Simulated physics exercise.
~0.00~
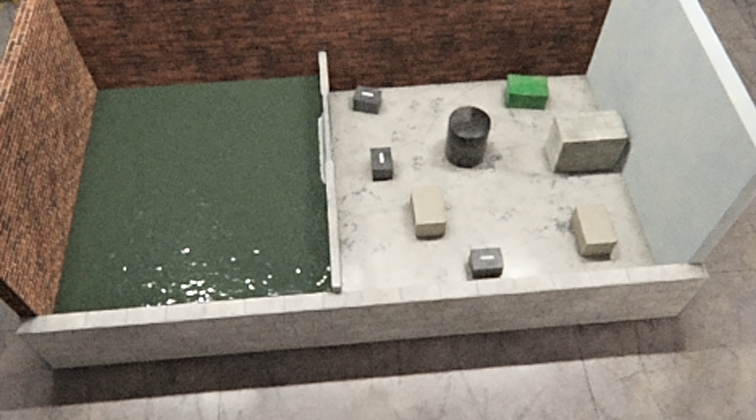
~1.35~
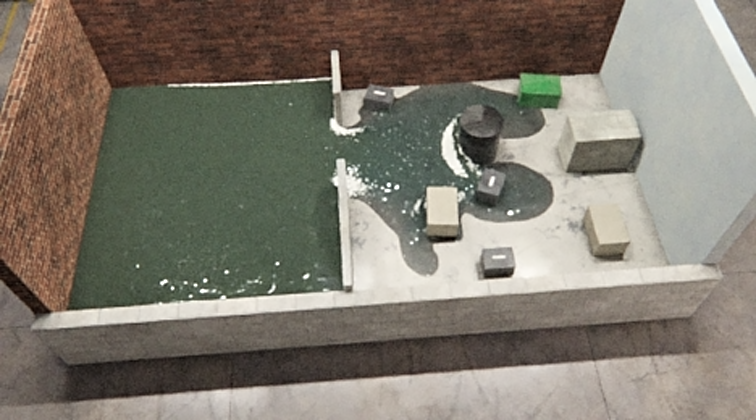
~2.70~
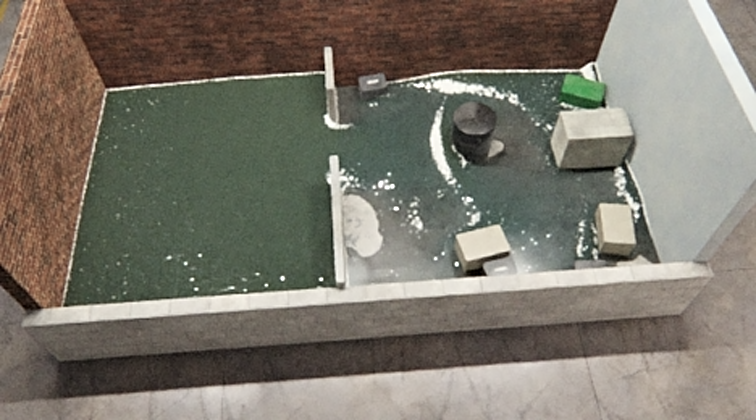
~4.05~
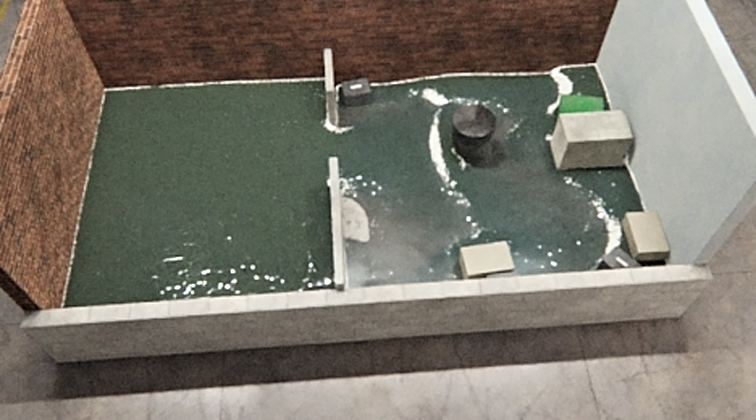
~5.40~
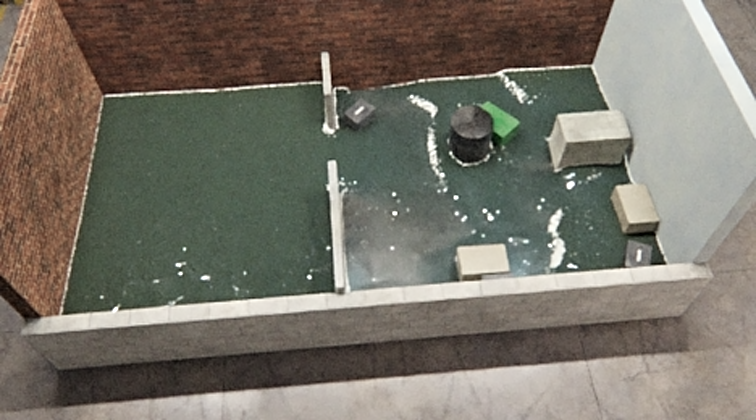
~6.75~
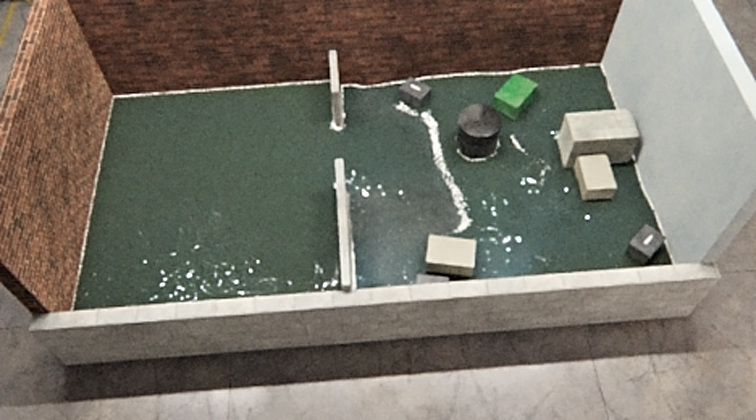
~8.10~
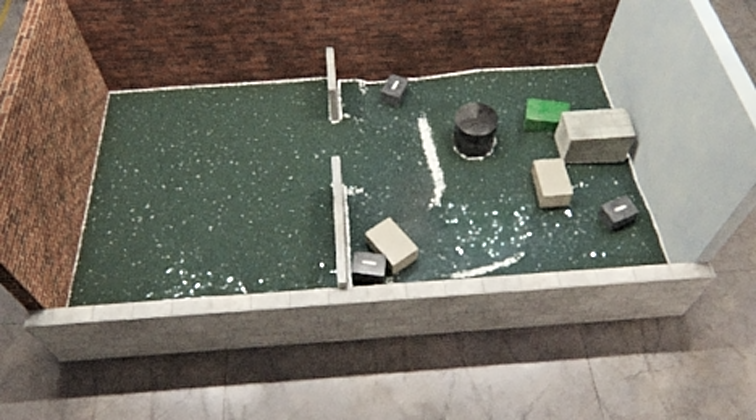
Dark green water bursting through a doorway gap, flooding the dry right room and leaving green, beige and grey blocks drifting upright.
